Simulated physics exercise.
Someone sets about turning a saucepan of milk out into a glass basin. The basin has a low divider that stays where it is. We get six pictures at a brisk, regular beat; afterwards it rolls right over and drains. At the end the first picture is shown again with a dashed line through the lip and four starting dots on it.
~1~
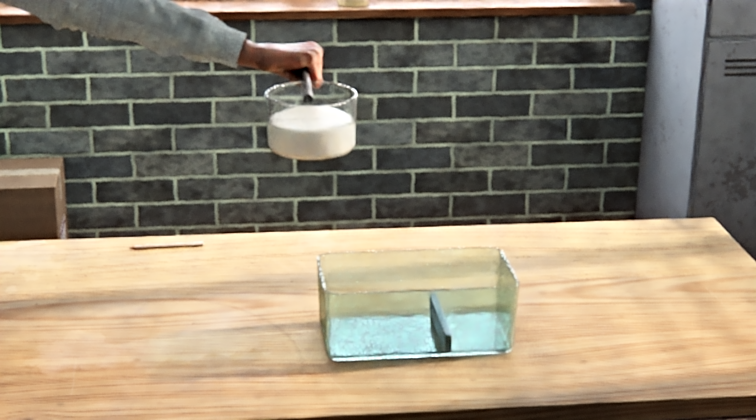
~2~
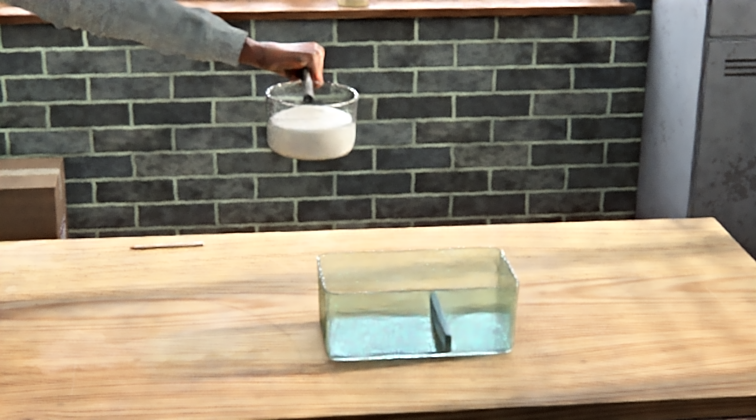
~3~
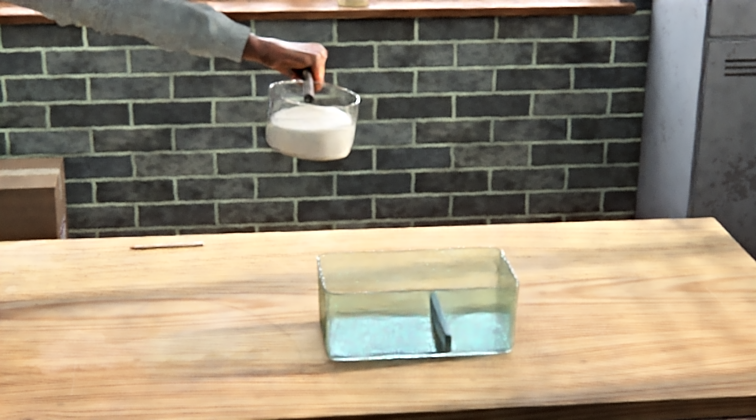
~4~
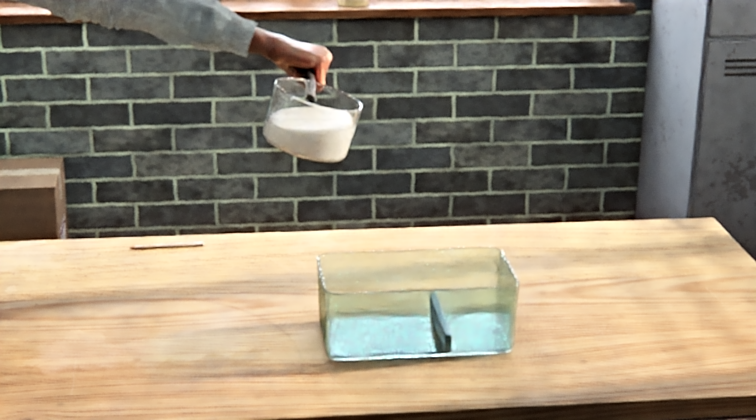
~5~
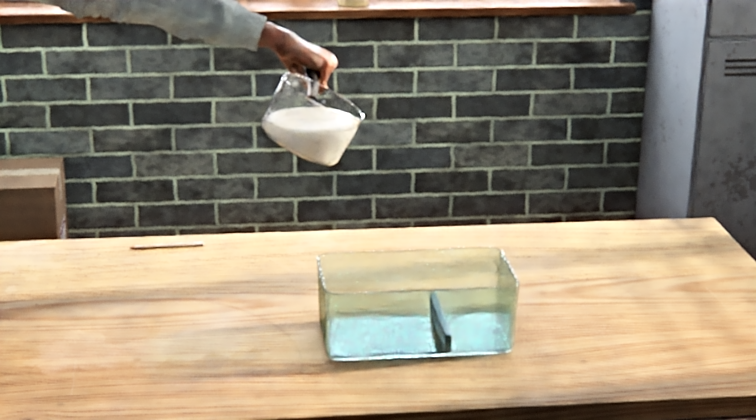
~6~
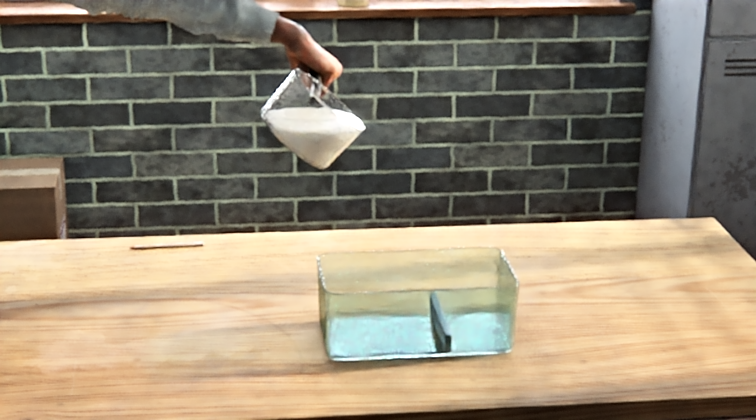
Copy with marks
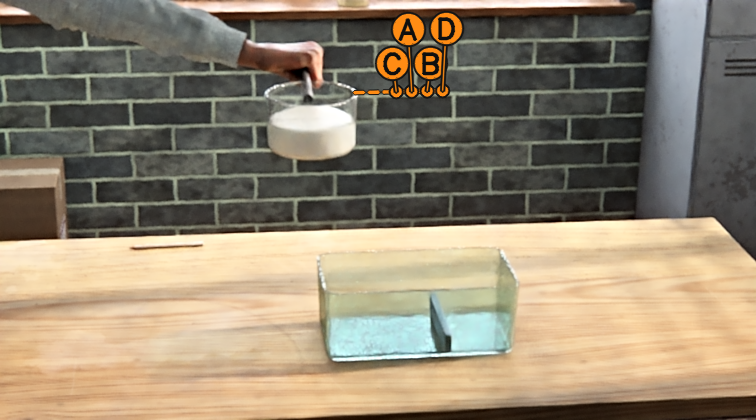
At first, a hand holds a clear glass saucepan of milk upright above a wooden table, where a rectangular glass basin with a low divider sits. The hand then tilts the pan steadily to the right, its lip lowering slightly, until the milk slants up to the rim while the basin stays still.
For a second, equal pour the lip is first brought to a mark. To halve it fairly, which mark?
C beats the others.
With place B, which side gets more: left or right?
More ends on the right.
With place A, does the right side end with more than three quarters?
No.
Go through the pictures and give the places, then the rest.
Upright, lip at (354, 92); basin from (326, 358) to (513, 349); top of the wall at (441, 314); nothing has left yet.
Upright, lip at (355, 94); nothing has left yet.
Tipped about 7°, lip at (357, 98); nothing has left yet.
Tipped about 16°, lip at (360, 105); nothing has left yet.
Tipped about 28°, lip at (362, 114); nothing has left yet.
Tipped about 41°, lip at (361, 126); milk is over the lip, down to (361, 126).
On the marked copy, A at (411, 91); B at (427, 91); C at (396, 91); D at (442, 90).
Choosing A, about 32 % ends left of the wall and 65 % right of it; 3 % is lost outside.
Choosing B, about 20 % ends left of the wall and 78 % right of it; 3 % is lost outside.
Choosing C, about 49 % ends left of the wall and 49 % right of it.
Choosing D, about 29 % ends left of the wall and 66 % right of it; 5 % is lost outside.
